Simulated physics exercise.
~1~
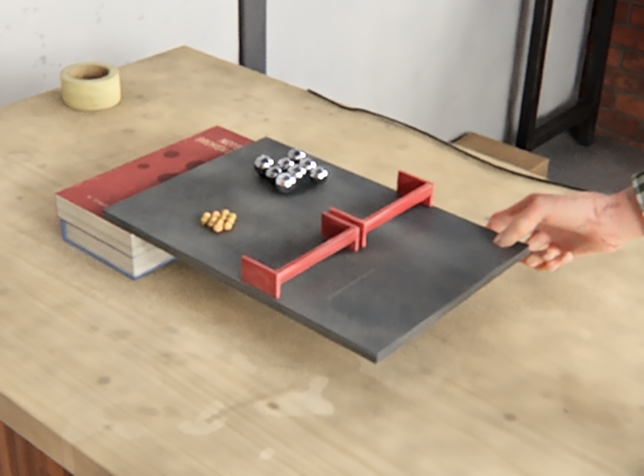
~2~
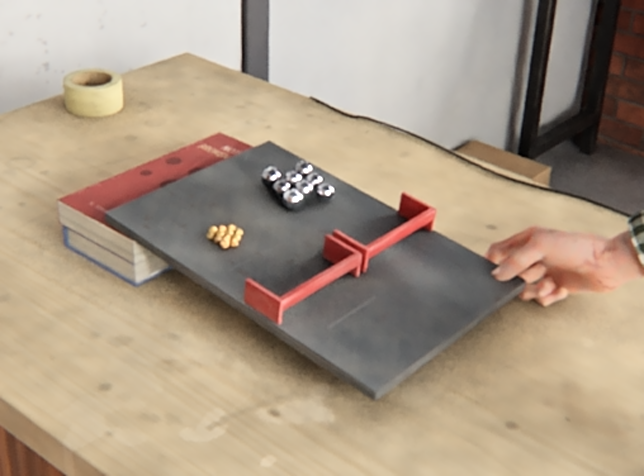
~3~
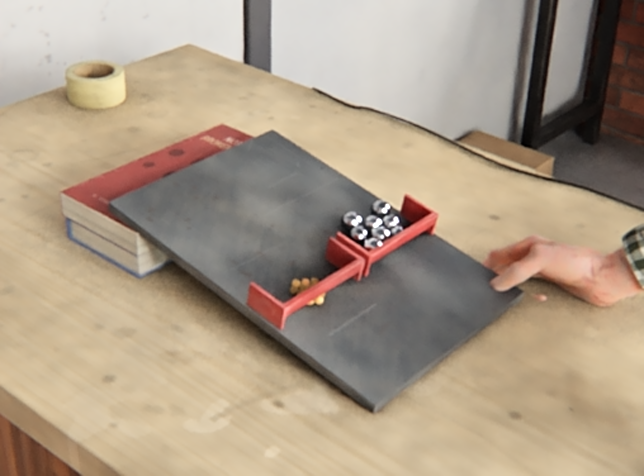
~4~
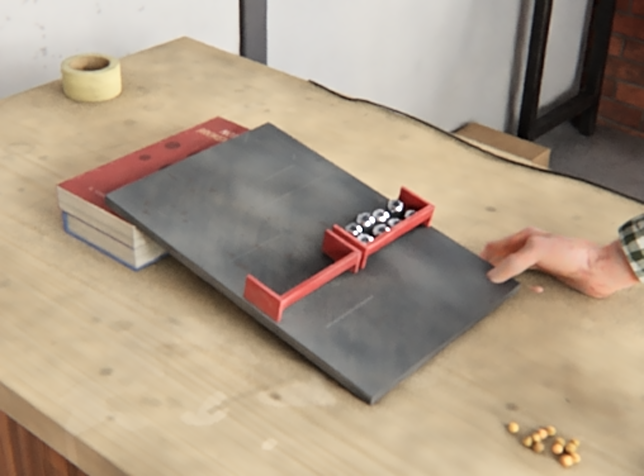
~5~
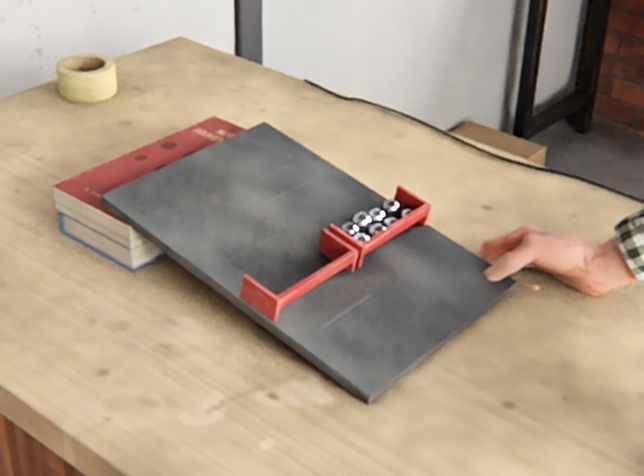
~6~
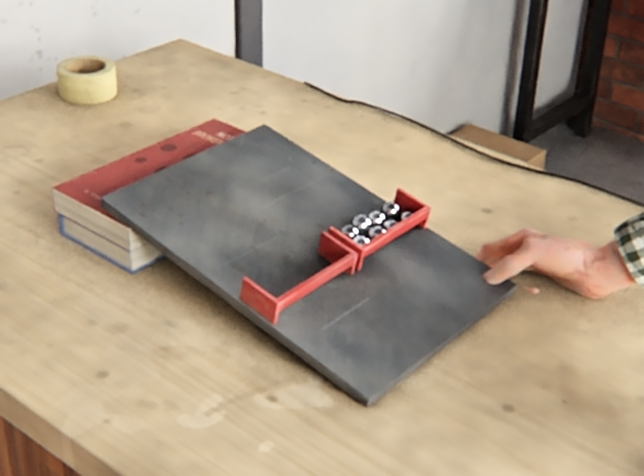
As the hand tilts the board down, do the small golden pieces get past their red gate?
Yes, the golden pieces slip past the gate and roll away across the table, while the silver balls end up gathered behind their own gate.
Small golden balls rolling down a hand-tilted dark board past a red gate and out of view, silver balls staying behind theirs.
